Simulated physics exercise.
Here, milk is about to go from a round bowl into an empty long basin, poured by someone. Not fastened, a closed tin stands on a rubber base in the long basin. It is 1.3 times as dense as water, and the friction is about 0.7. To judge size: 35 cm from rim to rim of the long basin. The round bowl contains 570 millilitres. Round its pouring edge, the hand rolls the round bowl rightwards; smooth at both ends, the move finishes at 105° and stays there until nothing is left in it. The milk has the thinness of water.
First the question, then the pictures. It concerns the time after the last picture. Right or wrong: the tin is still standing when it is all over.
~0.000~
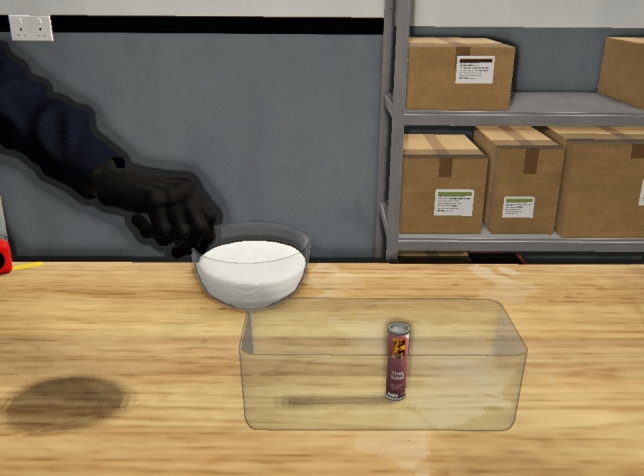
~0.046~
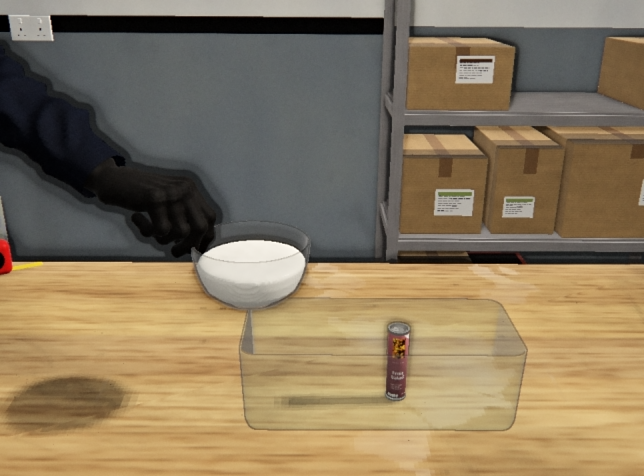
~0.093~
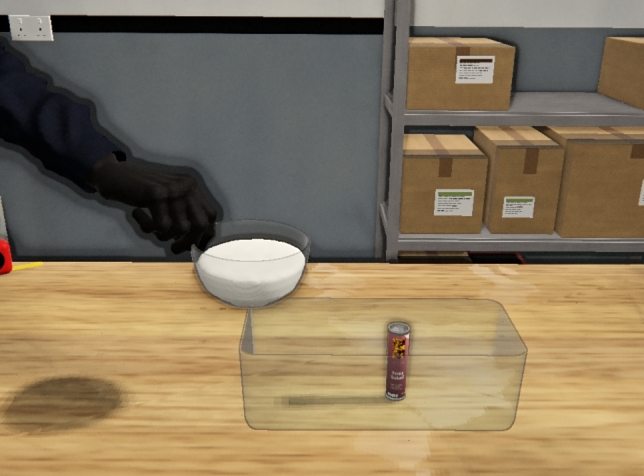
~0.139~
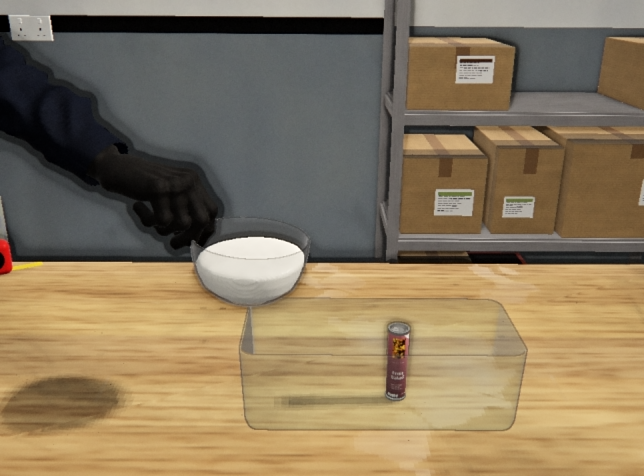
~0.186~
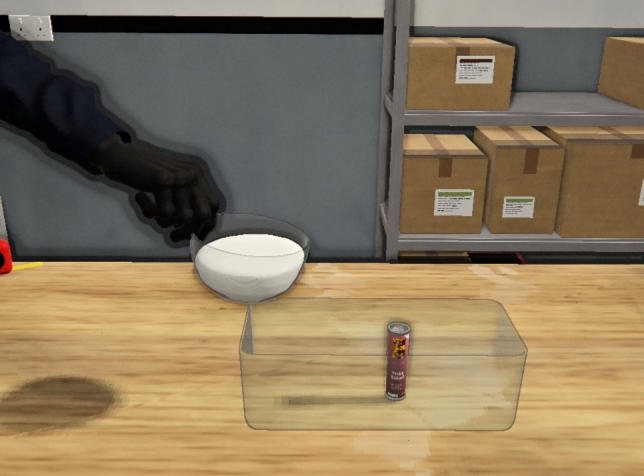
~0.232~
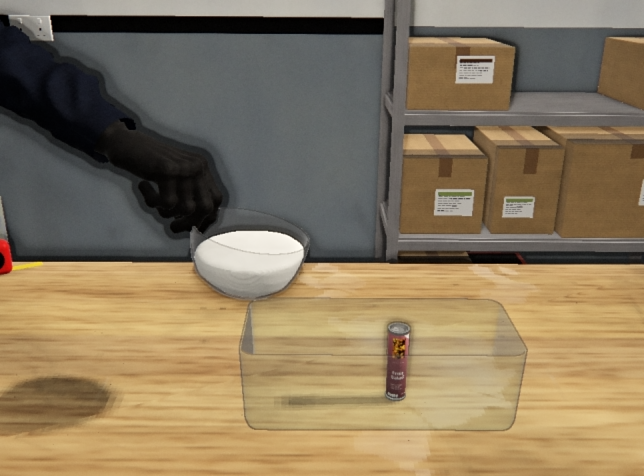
Wrong, it has gone over.
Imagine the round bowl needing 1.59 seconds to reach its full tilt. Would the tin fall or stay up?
Then it keeps standing.
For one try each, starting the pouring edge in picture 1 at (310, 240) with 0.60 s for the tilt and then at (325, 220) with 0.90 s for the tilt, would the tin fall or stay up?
In the first try it comes down; in the second it remains standing.
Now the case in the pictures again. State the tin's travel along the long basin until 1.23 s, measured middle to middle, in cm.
The tin is about 7 cm from where it started.
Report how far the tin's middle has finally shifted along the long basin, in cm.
Around 7.5 cm.
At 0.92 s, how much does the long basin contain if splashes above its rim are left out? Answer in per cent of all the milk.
I'd say roughly 74 in a hundred of it.
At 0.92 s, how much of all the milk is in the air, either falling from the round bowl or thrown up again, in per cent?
It comes to some 20 percent of the total.
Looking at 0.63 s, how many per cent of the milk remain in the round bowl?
I'd estimate some 64 % remains.
After 0.63 s the tilt is 68° and 65 per cent is still to pour; the tin stands where it began.
After 0.92 s the tilt is 101° and 6 per cent is still to pour; the tin leans 12°.
After 1.23 s the tilt is 105° and 0 per cent is still to pour; the tin lies on its side.
After 1.56 s the tilt is 105° and 0 per cent is still to pour; the tin lies on its side.
In the end the tin lies on its side.
